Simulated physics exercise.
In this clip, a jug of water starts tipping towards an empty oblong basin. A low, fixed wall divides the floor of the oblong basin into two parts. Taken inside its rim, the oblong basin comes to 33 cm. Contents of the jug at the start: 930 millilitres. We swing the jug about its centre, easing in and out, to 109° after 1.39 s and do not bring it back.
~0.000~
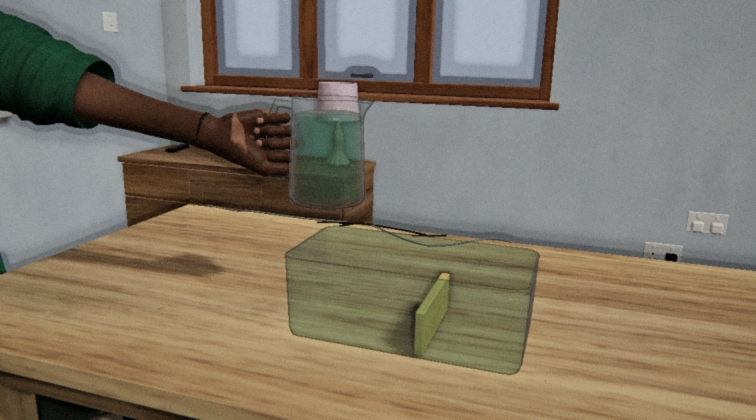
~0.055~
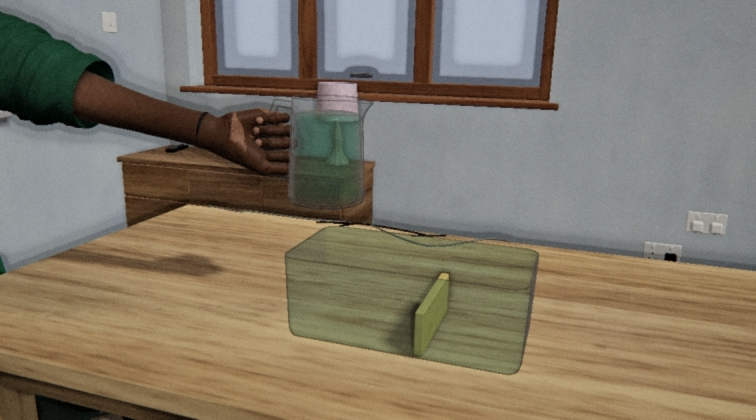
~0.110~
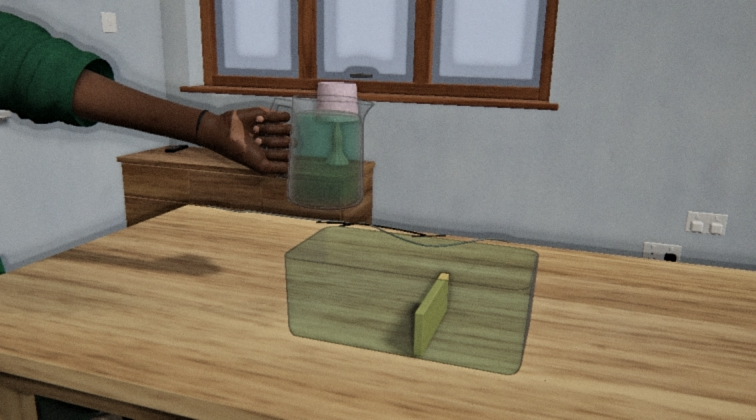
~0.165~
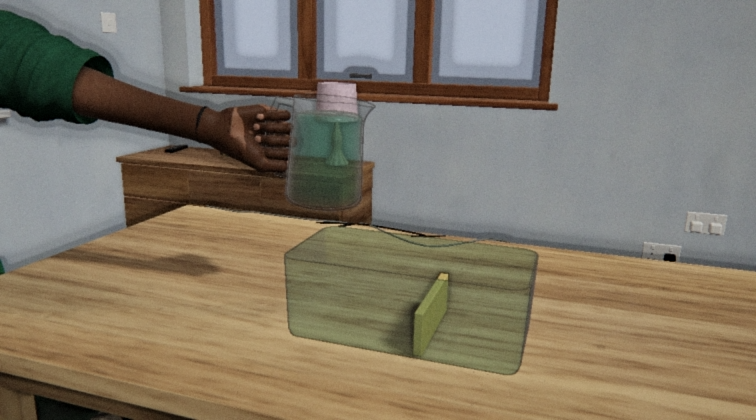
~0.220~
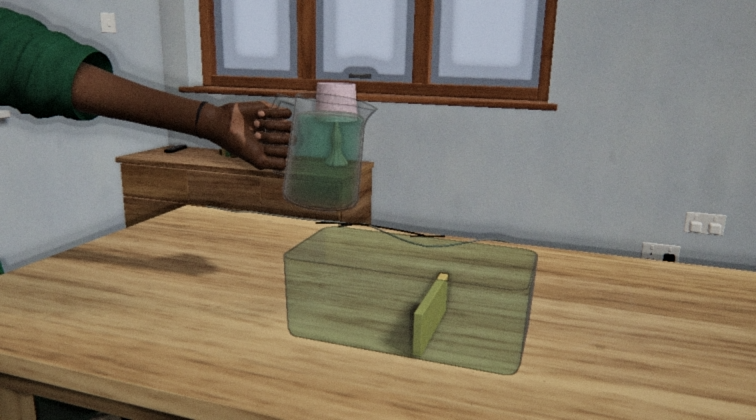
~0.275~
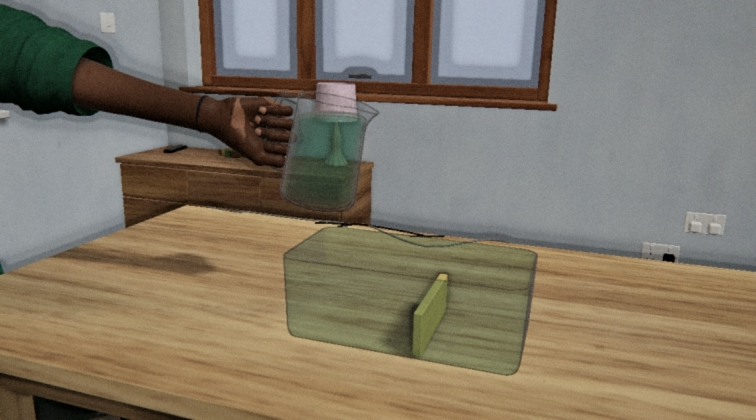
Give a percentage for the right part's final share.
My figure is 29 %.
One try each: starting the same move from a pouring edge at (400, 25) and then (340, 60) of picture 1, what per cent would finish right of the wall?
I'd say 90 percent on the first go, 0 percent on the next.
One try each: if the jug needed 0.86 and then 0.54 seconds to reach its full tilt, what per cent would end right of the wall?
15 in a hundred, followed by 10 in a hundred.
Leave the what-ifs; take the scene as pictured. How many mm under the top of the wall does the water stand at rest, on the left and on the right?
Roughly 38 mm on the left side and roughly 48 mm on the right.
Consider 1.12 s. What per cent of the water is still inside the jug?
42 in a hundred, give or take.
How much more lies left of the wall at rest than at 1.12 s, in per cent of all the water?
Around 52 in a hundred.
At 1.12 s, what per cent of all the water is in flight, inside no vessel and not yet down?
Something like 18 per cent is in the air then.
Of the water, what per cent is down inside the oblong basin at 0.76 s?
Near 2 in a hundred.
Then, 0.76 s in, the tilt is 62° and 89 per cent is still to pour, 1 is left of the wall and 1 right of it.
Then, 1.12 s in, the tilt is 99° and 42 per cent is still to pour, 19 is left of the wall and 21 right of it.
Then, 1.49 s in, the tilt is 109° and 5 per cent is still to pour, 62 is left of the wall and 28 right of it.
Then, 1.89 s in, the tilt is 109° and 0 per cent is still to pour, 70 is left of the wall and 29 right of it.
Finally, 70 per cent lies left of the wall, 29 right of it and 1 outside.
